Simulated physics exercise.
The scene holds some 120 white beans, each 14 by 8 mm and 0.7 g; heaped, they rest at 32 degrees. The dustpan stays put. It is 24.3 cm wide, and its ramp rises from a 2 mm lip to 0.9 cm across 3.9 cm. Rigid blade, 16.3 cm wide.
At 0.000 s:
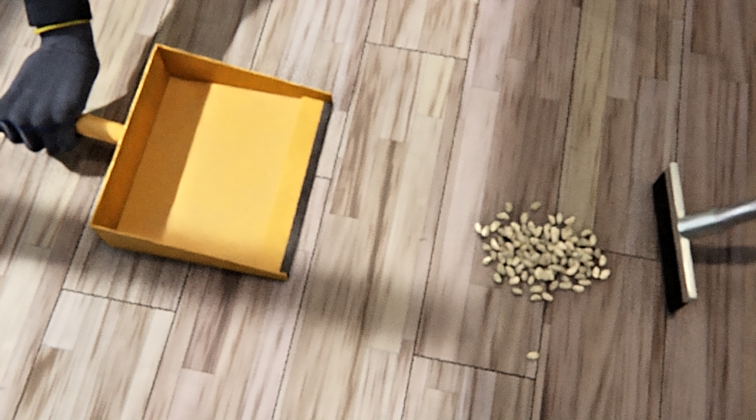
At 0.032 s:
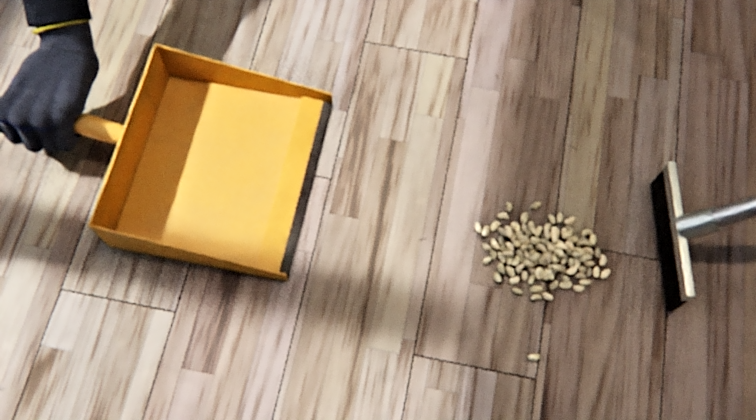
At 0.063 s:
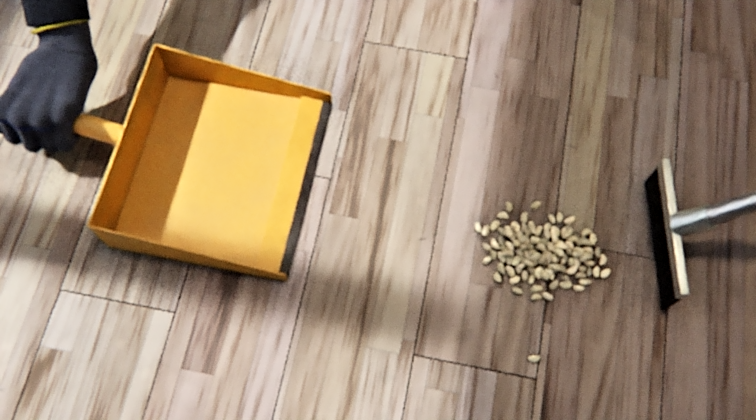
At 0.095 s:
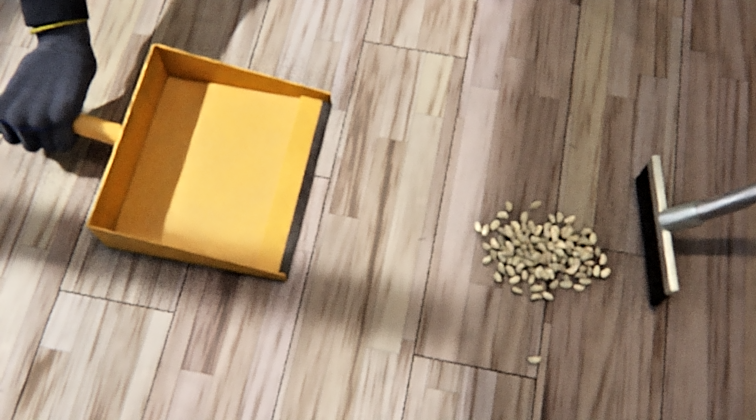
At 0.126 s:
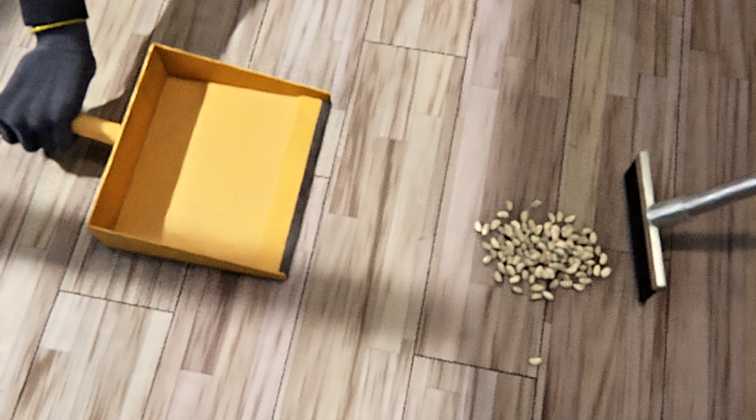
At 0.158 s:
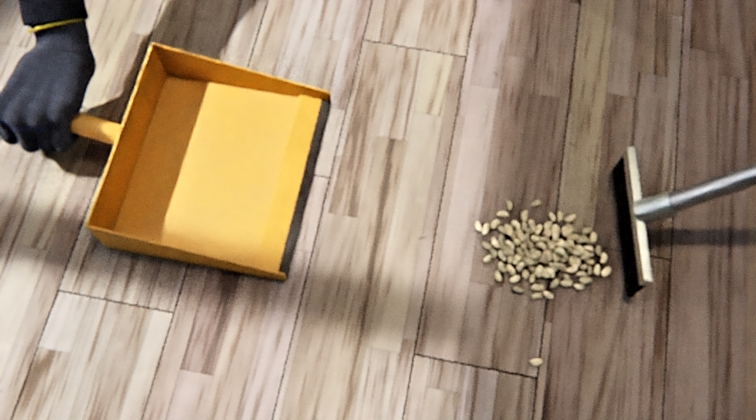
A squeegee-like blade sliding left toward a pile of pale beans on wood flooring while a gloved hand holds a yellow dustpan still.
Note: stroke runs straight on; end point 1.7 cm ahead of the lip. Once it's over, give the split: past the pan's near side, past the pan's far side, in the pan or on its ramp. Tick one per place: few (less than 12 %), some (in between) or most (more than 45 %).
Near side - few; far side - few; pan - few.
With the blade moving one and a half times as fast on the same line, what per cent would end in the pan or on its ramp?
I'd put it at roughly 10 per cent.
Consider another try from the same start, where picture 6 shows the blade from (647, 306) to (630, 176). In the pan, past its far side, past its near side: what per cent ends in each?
Final per cent - pan 0, far 0, near 60.
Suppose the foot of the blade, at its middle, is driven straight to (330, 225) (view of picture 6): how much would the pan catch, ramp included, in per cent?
About 20 %.
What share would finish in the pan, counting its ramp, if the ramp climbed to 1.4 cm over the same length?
Near 0 per cent, then.
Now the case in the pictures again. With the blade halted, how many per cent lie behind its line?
My guess is close to 55 per cent.
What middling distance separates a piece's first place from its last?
It works out to some 20 cm.
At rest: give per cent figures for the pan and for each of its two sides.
Near 5, far 0, pan 5, all in per cent.
After 0.52 s, middle of the blade 21 cm from the lip; 0 % over the lip, far side 0 %, near side 0 %.
Then, at 0.76 s, middle of the blade 10 cm from the lip; 0 % over the lip, far side 0 %, near side 5 %.
Then, at 1.11 s, middle of the blade 3 cm from the lip; 5 % over the lip, far side 0 %, near side 5 %.
At rest (1.7 s), near side 5 %, far side 0 %, pan 5 %, in front of the lip or behind the blade 85 %.
